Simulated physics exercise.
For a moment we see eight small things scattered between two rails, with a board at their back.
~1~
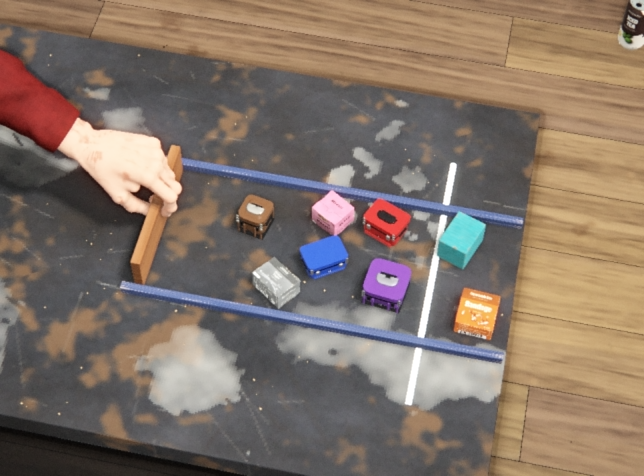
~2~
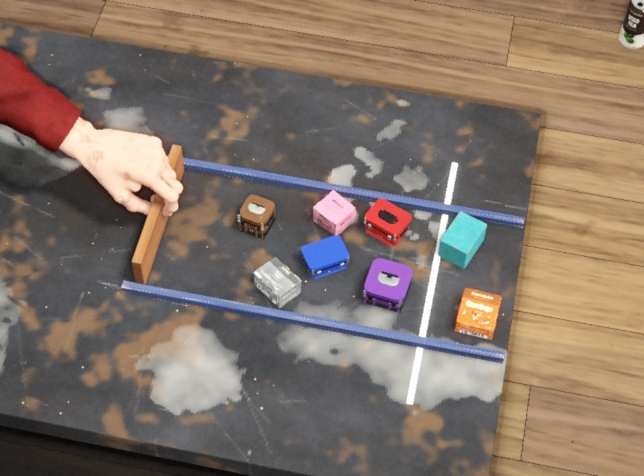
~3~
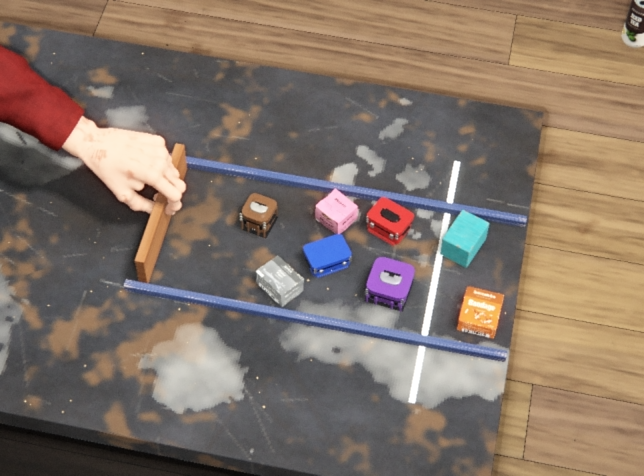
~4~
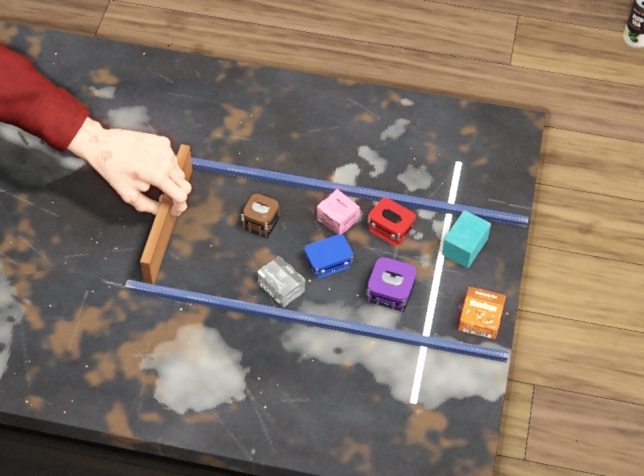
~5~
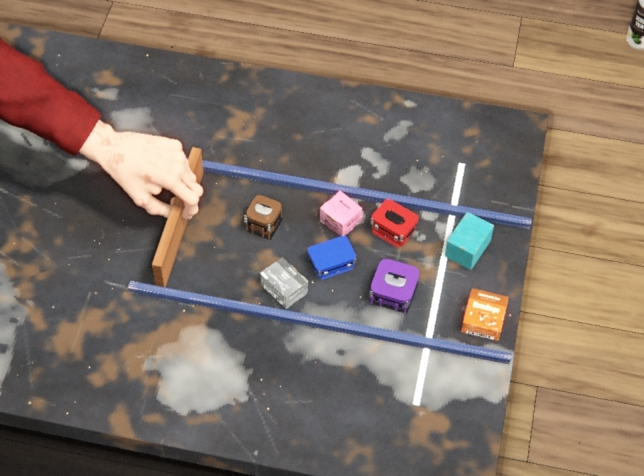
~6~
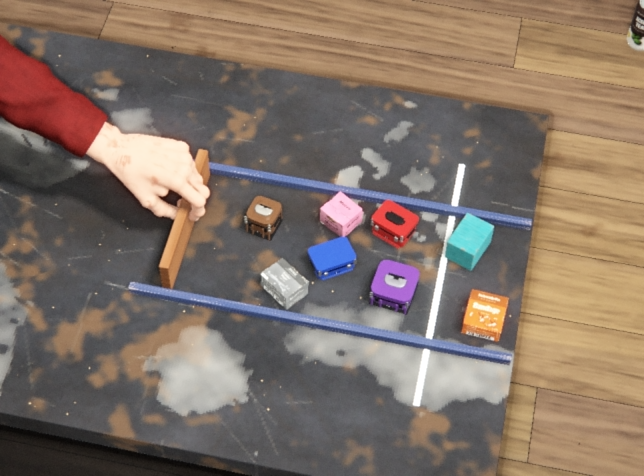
A hand slides a wooden board slightly right between two blue rails behind eight small objects.
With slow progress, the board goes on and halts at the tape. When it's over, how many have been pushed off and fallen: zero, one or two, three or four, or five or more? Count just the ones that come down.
By the end, one or two have fallen.
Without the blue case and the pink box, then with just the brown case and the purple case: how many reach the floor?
Well, the first time you'd get 0, and the next time 1.
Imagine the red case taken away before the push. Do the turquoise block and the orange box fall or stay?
Looking at the two, the turquoise block stays up top and the orange box ends up below.
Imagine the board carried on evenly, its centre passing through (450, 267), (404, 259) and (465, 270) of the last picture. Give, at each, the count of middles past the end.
The counts: 2, 0 and 3.
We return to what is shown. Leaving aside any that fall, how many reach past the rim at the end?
Overhanging ones - 1.
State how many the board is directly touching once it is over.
It adds up to 4.
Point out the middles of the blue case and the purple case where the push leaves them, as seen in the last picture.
First object: (464, 287); second object: (502, 312).
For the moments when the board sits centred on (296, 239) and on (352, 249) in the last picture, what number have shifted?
Up to then 3, and up to the other point 6.
Early on, none off yet; orange box at rest near (485, 315); turquoise block at rest near (469, 242); purple case at rest near (395, 287).
A while later, none off yet; orange box at rest near (485, 315); turquoise block at rest near (469, 242); purple case moving near (398, 288).
Further along, none off yet; orange box travelled a little near (500, 322); turquoise block travelled about its own width near (497, 248); purple case travelled well along near (464, 304).
Finally, the number that fall off is one or two; lost, turquoise block and orange box.
